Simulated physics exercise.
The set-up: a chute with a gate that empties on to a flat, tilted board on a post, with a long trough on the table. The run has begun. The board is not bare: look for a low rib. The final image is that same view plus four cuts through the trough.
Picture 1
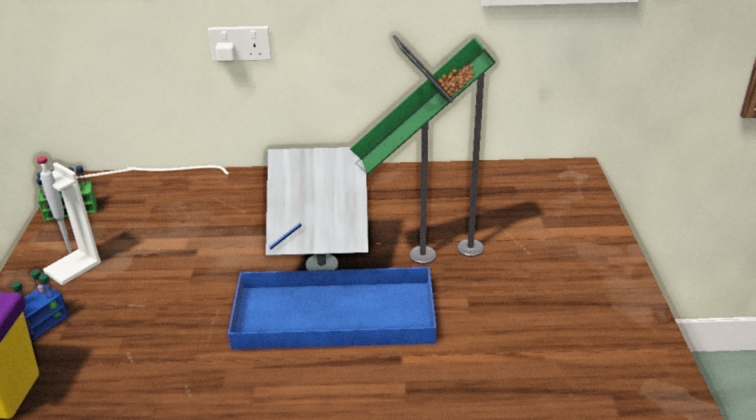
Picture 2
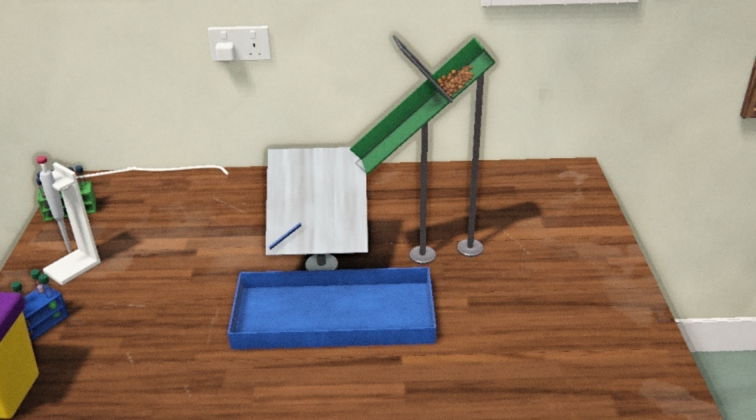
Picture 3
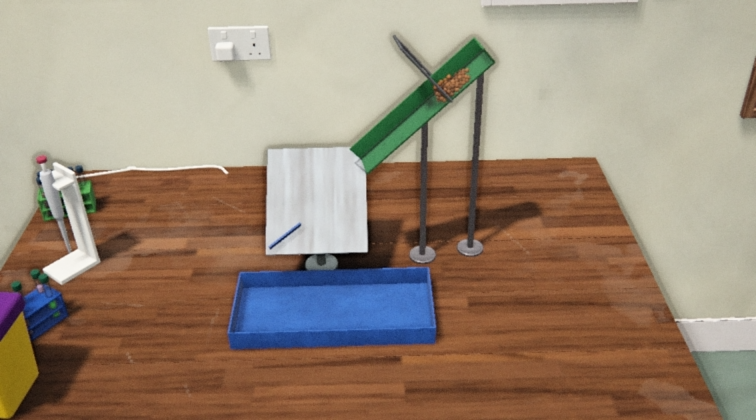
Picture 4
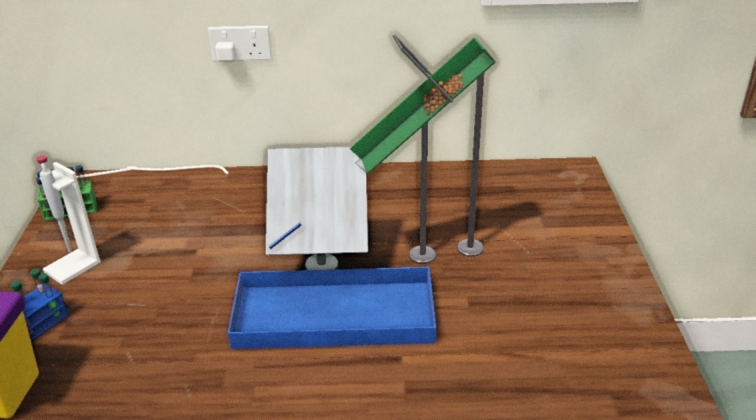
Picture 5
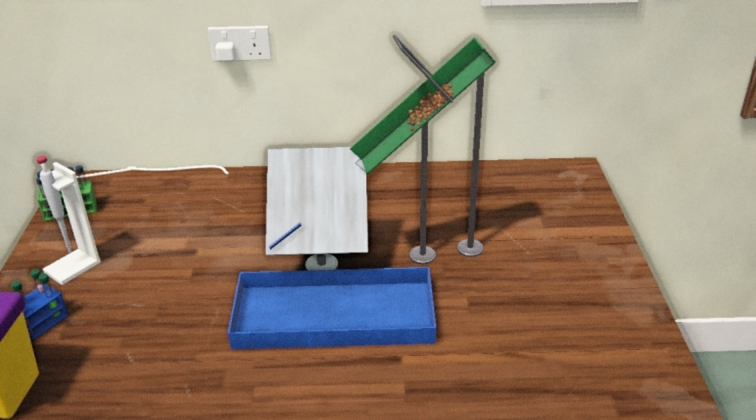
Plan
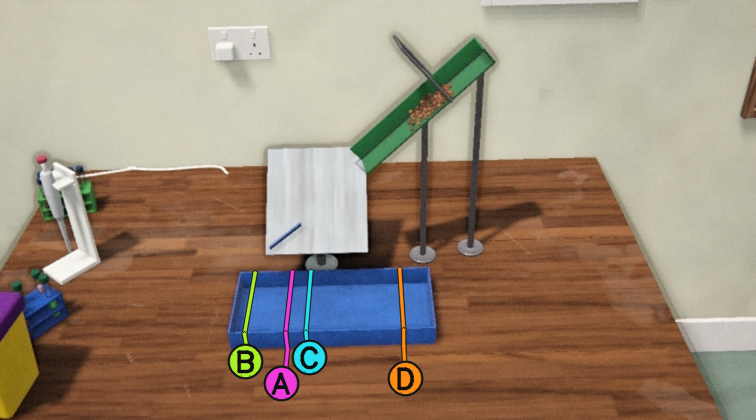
Small orange-brown pieces sliding down a sloping green chute above a tilted pale board and an empty blue trough on a wooden table.
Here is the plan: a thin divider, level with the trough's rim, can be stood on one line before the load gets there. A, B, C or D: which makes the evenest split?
Choose A.
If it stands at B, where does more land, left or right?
Right.
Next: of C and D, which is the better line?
C it is.
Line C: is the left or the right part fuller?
Left.
On the marked copy, line A crosses the front rim at (285, 332); line B crosses the front rim at (244, 333); line C crosses the front rim at (305, 331); line D crosses the front rim at (403, 328).
Choosing A, of what is caught, roughly half on the left of the divider, roughly half on the right.
Choosing B, of what is caught, about a tenth on the left of the divider, almost all on the right.
Choosing C, of what is caught, the larger part on the left of the divider, roughly a quarter on the right.
Choosing D, of what is caught, every piece on the left of the divider, not one piece on the right.
